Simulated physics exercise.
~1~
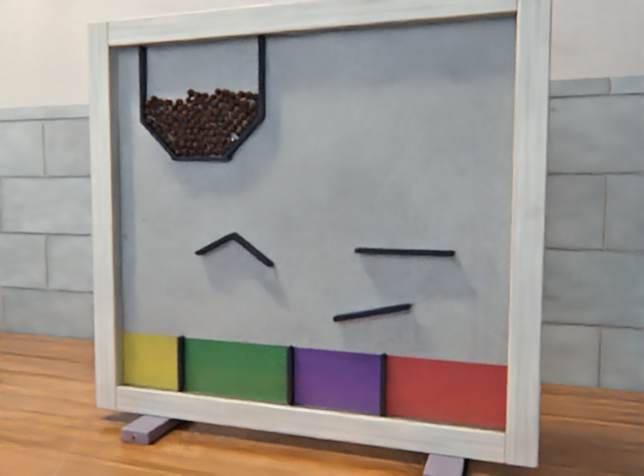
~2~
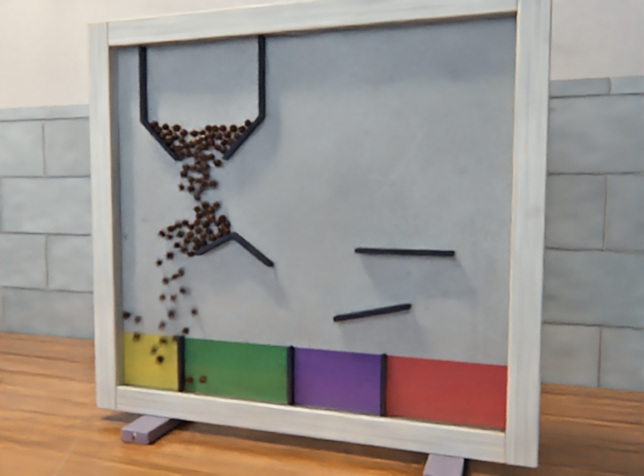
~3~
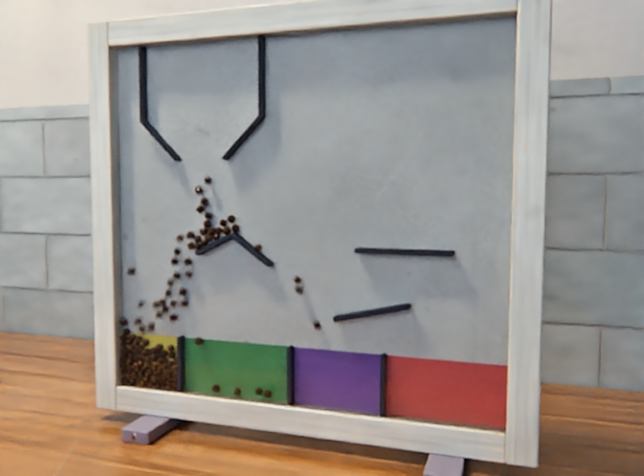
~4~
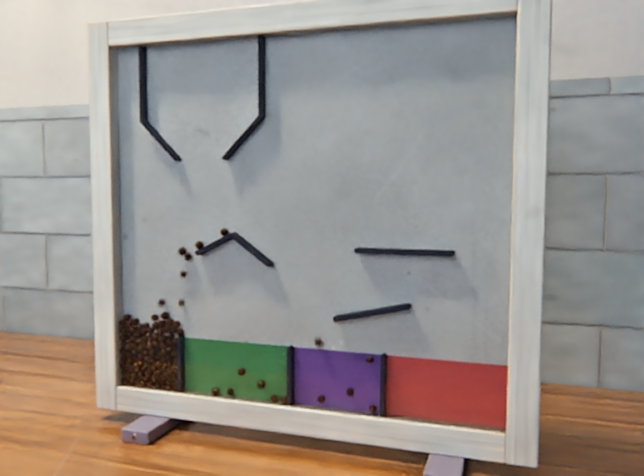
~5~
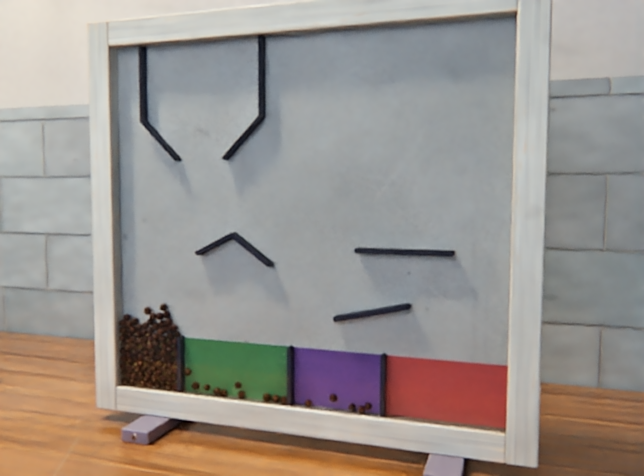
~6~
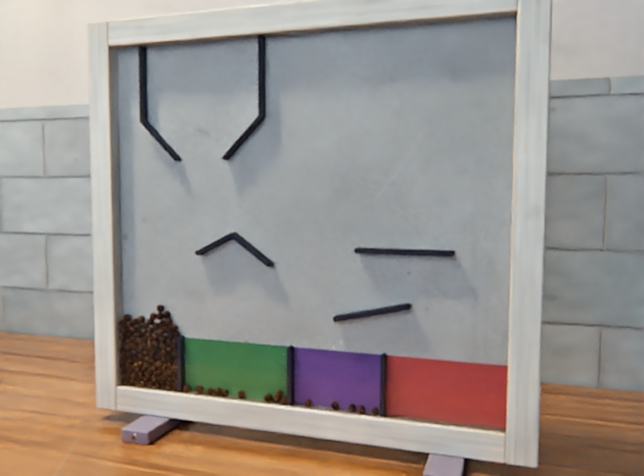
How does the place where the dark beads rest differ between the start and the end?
At the start the beads sit together in the hopper at the upper left. By the end they lie in the bins along the bottom, with most piled in the yellow one and a few in the green and purple ones.
